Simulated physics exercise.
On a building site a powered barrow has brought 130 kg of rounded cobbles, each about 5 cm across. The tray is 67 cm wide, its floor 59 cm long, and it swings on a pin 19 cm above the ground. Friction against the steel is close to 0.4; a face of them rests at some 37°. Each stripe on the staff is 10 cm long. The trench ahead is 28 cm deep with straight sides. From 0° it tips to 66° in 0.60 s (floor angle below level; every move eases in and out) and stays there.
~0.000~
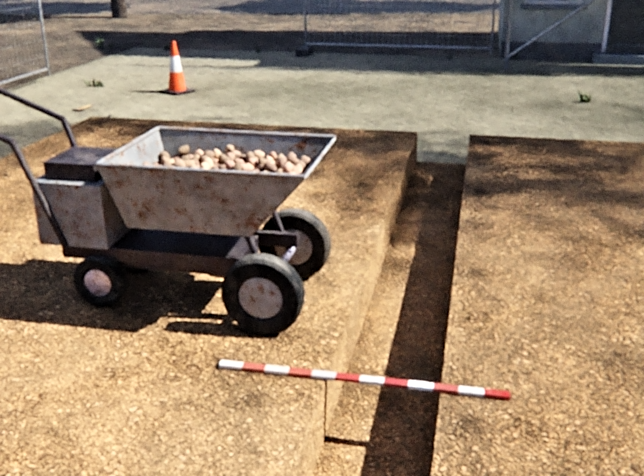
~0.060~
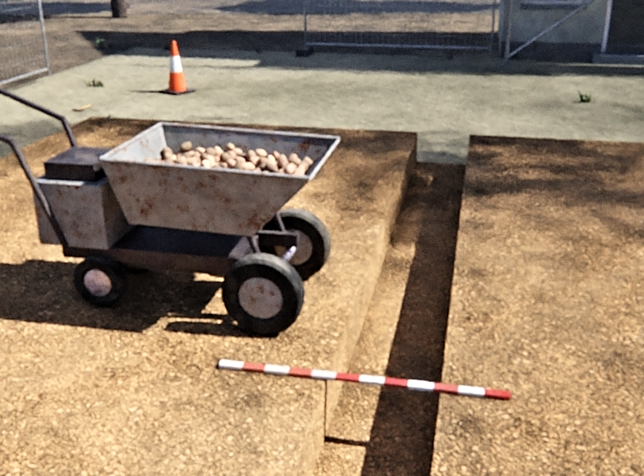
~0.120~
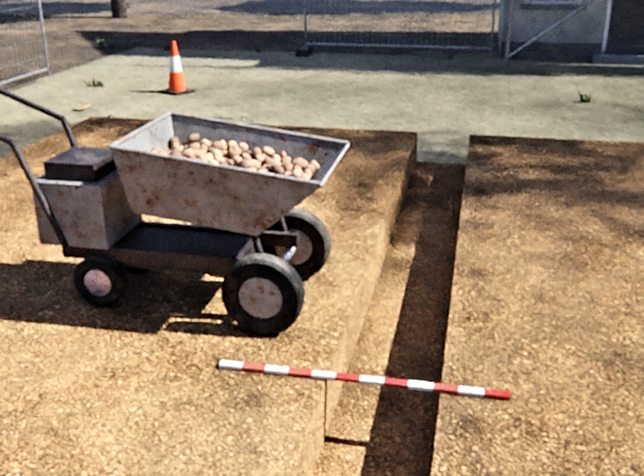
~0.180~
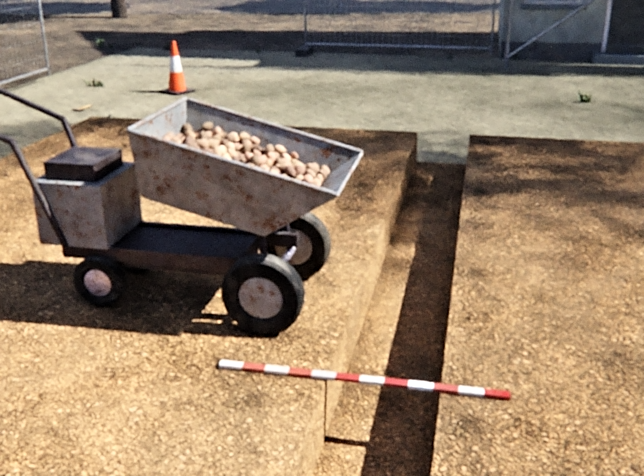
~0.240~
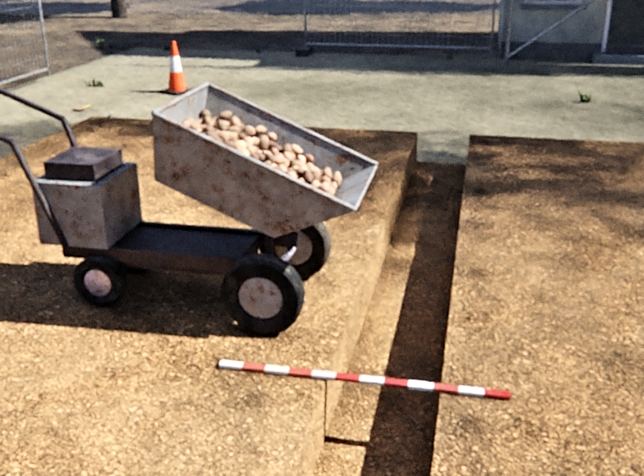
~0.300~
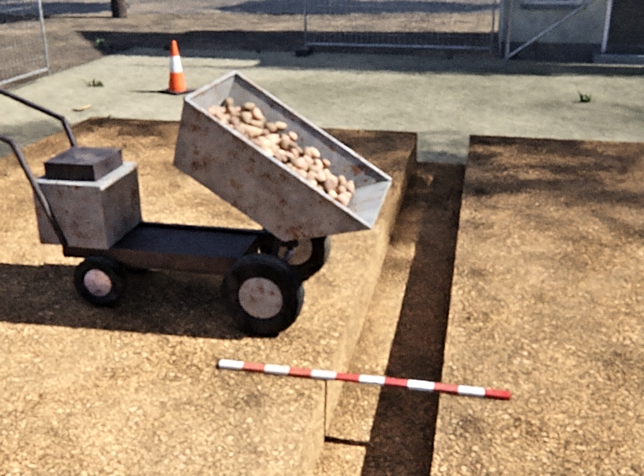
The video shows a grey wheeled barrow loaded with rounded stones standing beside a narrow trench, with a red-and-white staff lying across it, as the tray steadily tilts forward to the right, its rear rising while the wheels stay still.
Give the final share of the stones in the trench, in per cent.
Some 37 per cent of it.
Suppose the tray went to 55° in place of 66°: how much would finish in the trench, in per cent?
It would be near 35 per cent.
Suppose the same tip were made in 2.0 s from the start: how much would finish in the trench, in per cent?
It would be near 70 per cent.
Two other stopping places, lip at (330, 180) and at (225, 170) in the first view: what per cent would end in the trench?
About 20 and 95 per cent.
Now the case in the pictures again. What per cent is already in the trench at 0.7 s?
Some 10 per cent.
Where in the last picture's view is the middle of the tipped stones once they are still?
Near (482, 317).
After 0.4 s the floor is at 56°; 100 % in the tray; the foremost stones are at (375, 242).
After 0.7 s the floor is at 66°; 86 % in the tray, 11 % in the trench, 3 % past the trench; the foremost stones are at (463, 297).
After 1.0 s the floor is at 66°; 20 % in the tray, 18 % in the trench, 62 % past the trench; the foremost stones are at (639, 343).
After 3.0 s the floor is at 66°; 0 % in the tray, 37 % in the trench, 63 % past the trench; the foremost stones are past the picture's edge.
